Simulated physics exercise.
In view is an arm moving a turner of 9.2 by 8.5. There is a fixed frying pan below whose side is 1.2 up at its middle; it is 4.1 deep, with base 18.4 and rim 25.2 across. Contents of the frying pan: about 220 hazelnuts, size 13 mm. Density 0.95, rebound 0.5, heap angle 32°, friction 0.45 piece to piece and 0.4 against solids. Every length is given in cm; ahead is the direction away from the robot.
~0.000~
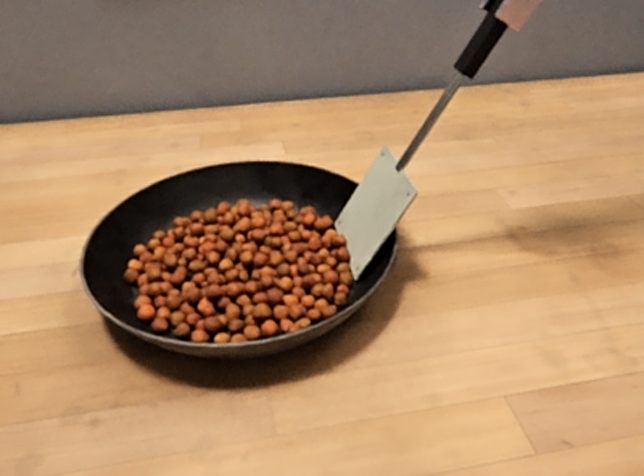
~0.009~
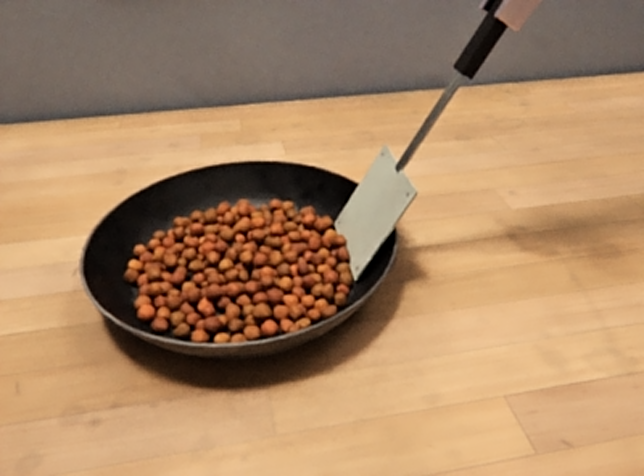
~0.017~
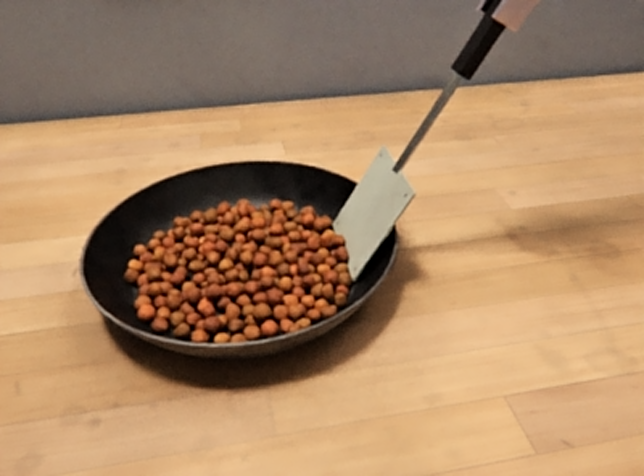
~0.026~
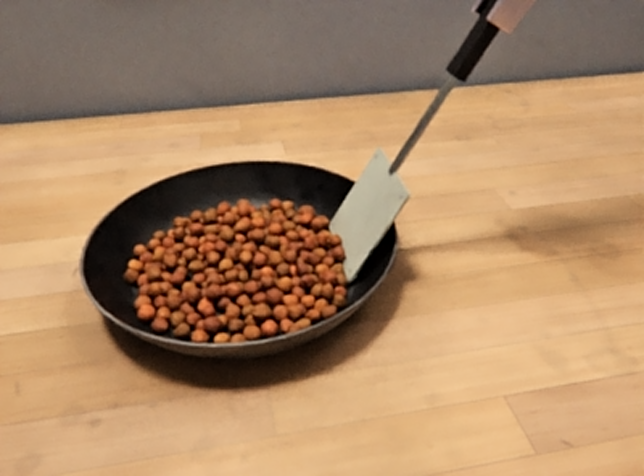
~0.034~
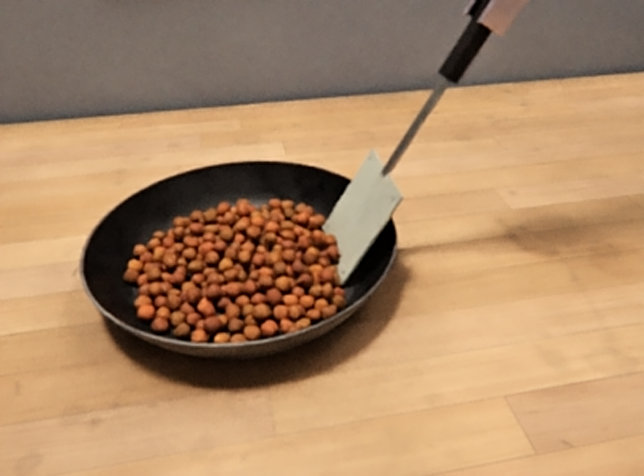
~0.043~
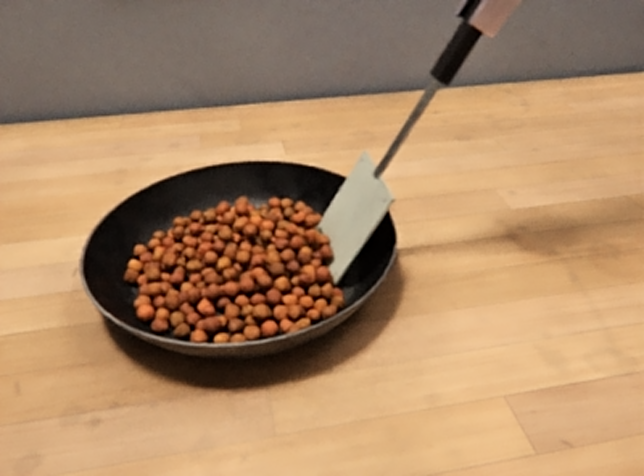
A mostly unseen arm holds a pale, flat-bladed turner with a black grip over a light wooden countertop against a grey wall, seen from slightly above. The blade leans inside the right edge of a black frying pan on the left, beside a heap of reddish-brown hazelnuts. The turner slides slightly left toward the heap, barely disturbing the nuts, while the pan and camera stay still.
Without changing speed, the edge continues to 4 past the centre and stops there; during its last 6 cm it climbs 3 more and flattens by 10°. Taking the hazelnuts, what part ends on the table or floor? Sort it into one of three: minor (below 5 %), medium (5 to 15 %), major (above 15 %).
Minor, below 5 %.
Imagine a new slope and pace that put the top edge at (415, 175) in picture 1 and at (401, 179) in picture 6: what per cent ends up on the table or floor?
It works out to about 0 %, more or less.
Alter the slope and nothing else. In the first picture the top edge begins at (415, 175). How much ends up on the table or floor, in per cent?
0 percent or so.
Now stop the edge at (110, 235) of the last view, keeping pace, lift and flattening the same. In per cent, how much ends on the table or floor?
30 %, roughly.
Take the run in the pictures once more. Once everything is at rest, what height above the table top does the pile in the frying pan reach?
Top of the heap: Roughly 4.5 cm above the table top.
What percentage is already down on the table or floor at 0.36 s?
About 0 per cent.
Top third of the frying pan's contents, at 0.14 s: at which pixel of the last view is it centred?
Around (217, 248).
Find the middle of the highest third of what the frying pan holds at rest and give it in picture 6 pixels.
I'd put it close to (147, 263).
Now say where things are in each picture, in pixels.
The first picture shows turner top edge at (401, 166), sloping 60°; upper third of the load around (246, 256), from x 130 to 345, top at y 205; 222 in the frying pan.
The second picture shows turner top edge at (400, 167), sloping 60°; upper third of the load around (246, 256), from x 130 to 345, top at y 205.
The third picture shows turner top edge at (398, 167), sloping 60°; upper third of the load around (246, 256), from x 130 to 345, top at y 205.
The fourth picture shows turner top edge at (394, 169), sloping 60°; upper third of the load around (245, 256), from x 130 to 340, top at y 205.
The fifth picture shows turner top edge at (387, 171), sloping 60°; upper third of the load around (244, 256), from x 130 to 340, top at y 205.
The sixth picture shows turner top edge at (379, 172), sloping 60°; upper third of the load around (245, 255), from x 130 to 340, top at y 205; 222 in the frying pan.
After 0.09 s, sloping 60°, highest piece 4 above the table; 222 in the frying pan.
After 0.14 s, sloping 56°, highest piece 4 above the table; 222 in the frying pan.
After 0.36 s, sloping 50°, highest piece 5 above the table; 221 in the frying pan, 1 on the blade or in flight.
After 1.41 s, sloping 50°, highest piece 4 above the table; 221 in the frying pan, 1 on the table or floor.
At rest, 221 in the frying pan, 1 on the table or floor. That is 0 % on the table or floor.
